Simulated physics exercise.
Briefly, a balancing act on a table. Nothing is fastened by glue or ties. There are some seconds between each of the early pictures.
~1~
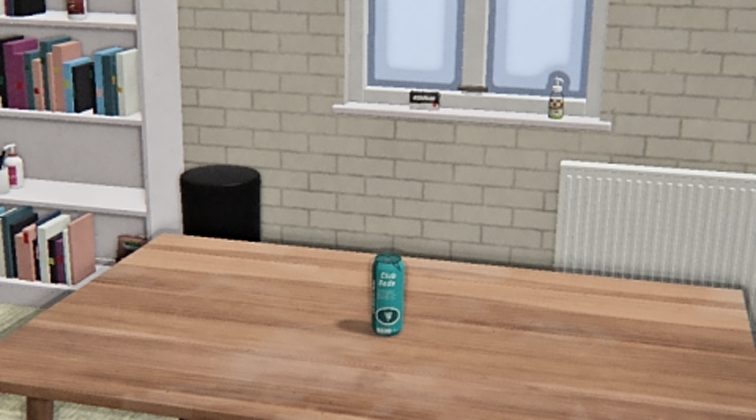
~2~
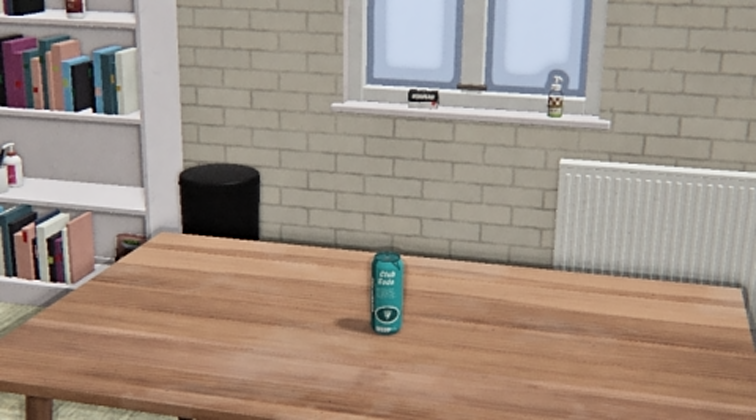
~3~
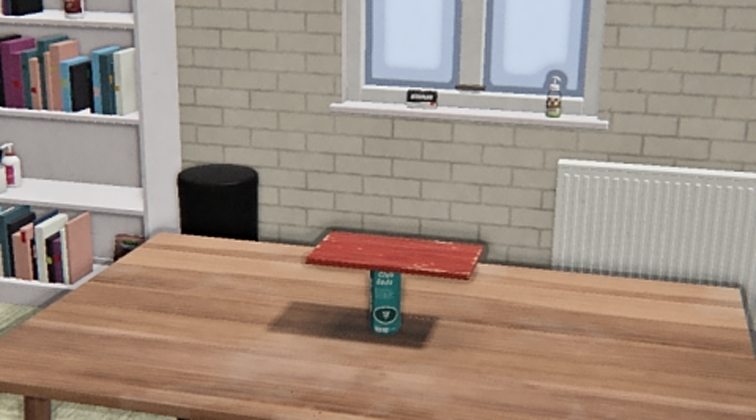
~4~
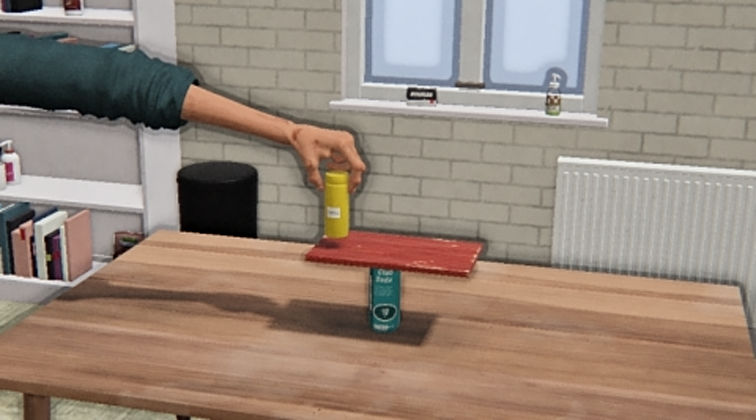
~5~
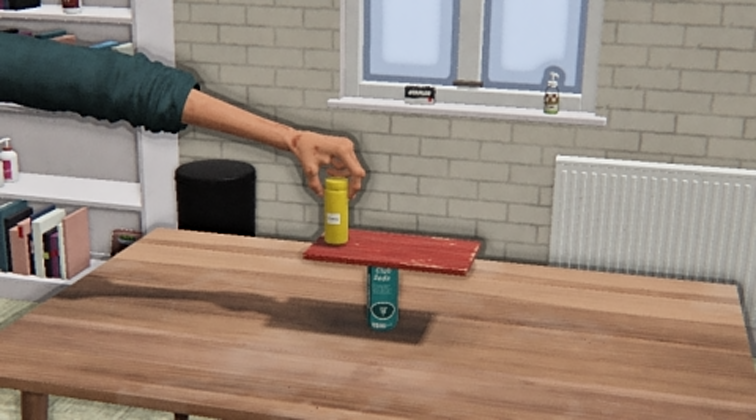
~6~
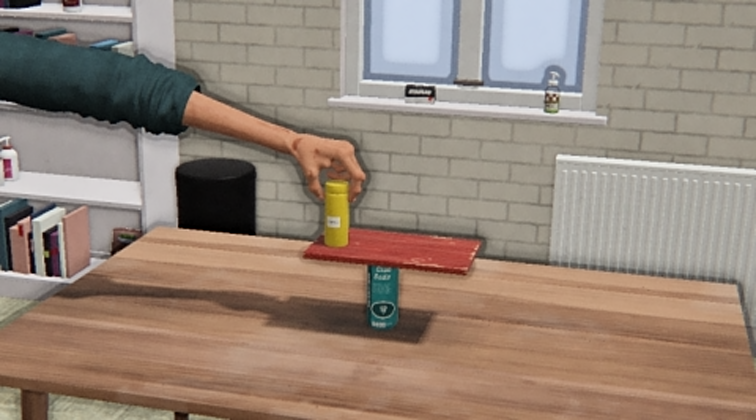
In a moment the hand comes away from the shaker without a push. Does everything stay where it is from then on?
Yes, it stays steady.
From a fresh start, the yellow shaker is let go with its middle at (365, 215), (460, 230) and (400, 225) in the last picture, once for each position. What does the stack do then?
Outcomes in order: Stands, then falls, then stands.
Then, 0.20 s on from there, no change.
Then, 0.60 s on from there, yellow shaker resting near (337, 214).
In the end, all 3 unmoved. At the end, from the last picture's camera, yellow shaker near (337, 214). The stack holds.
